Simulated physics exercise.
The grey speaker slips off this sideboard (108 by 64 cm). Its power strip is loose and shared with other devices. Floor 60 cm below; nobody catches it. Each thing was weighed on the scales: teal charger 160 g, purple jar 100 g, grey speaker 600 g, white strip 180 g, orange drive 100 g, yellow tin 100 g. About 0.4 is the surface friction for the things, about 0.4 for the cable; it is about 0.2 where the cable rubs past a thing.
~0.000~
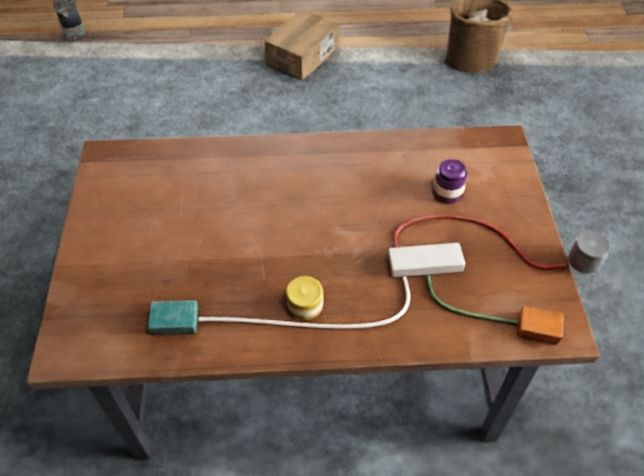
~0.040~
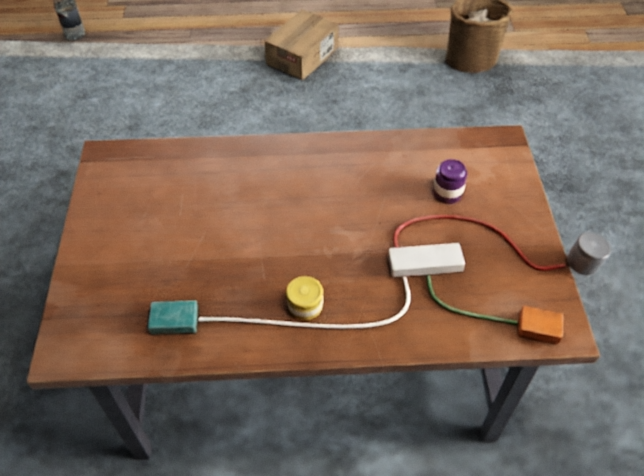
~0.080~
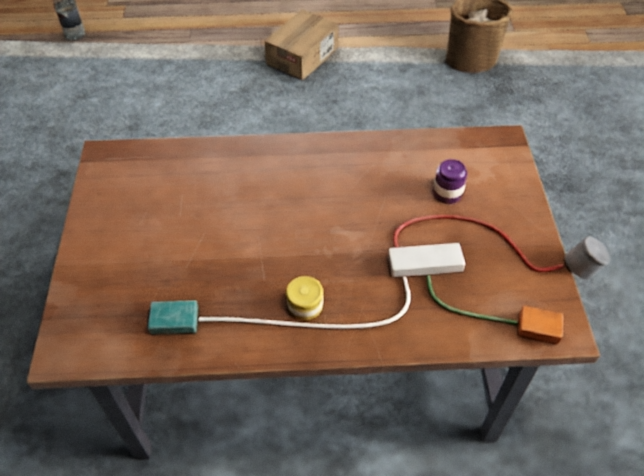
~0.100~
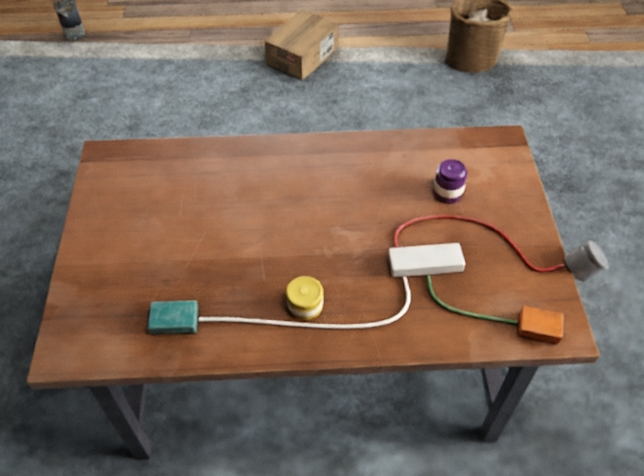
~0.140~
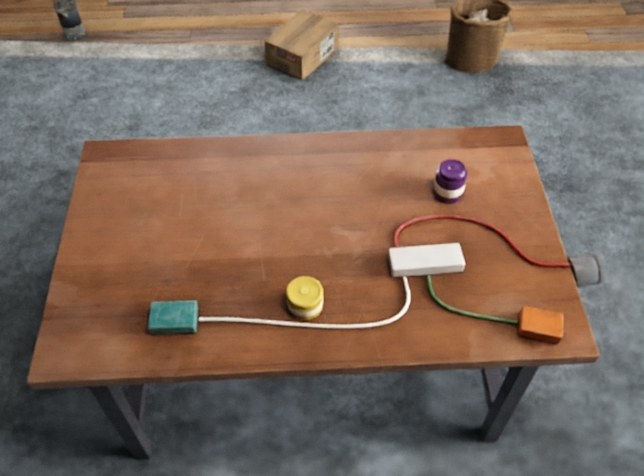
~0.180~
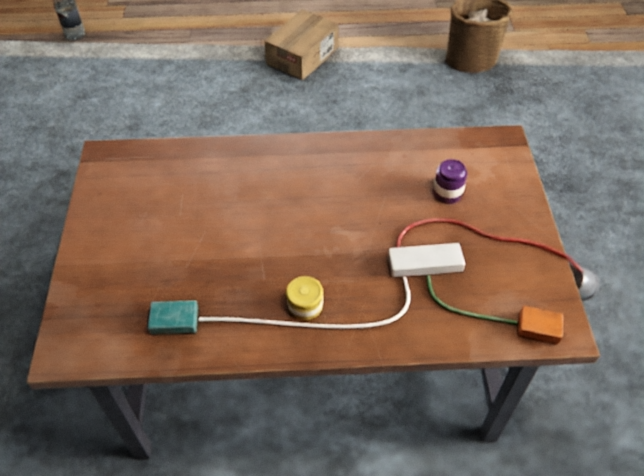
A wooden table on a grey rug, with wood flooring, a cardboard box and a basket beyond, is seen from above by a still camera. A teal block at left and an orange one at right are cabled to a white strip, near yellow and purple containers. At the right edge, a grey cylinder on a red cable tilts and slips lower beyond the edge, drawing the cable straighter.
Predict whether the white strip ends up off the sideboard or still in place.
Prediction: The white strip is off the sideboard.
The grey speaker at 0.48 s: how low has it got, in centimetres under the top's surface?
Measured: Near 45 cm.
After 0.5 s, the strip's end of the red cable at (547, 284); white strip 21 cm off its start, teal charger 20 cm off its start, yellow tin 15 cm off its start.
After 0.8 s, the strip has left the top; white strip over the edge, teal charger 51 cm off its start, yellow tin 19 cm off its start.
After 1.1 s, the strip has left the top; white strip over the edge, teal charger 88 cm off its start at (600, 276), yellow tin 19 cm off its start at (293, 217).
After 1.4 s, the strip has left the top; white strip over the edge, teal charger over the edge, yellow tin 19 cm off its start.
After 2.6 s, the strip has left the top; white strip over the edge, teal charger over the edge, yellow tin 19 cm off its start at (293, 217), orange drive over the edge.
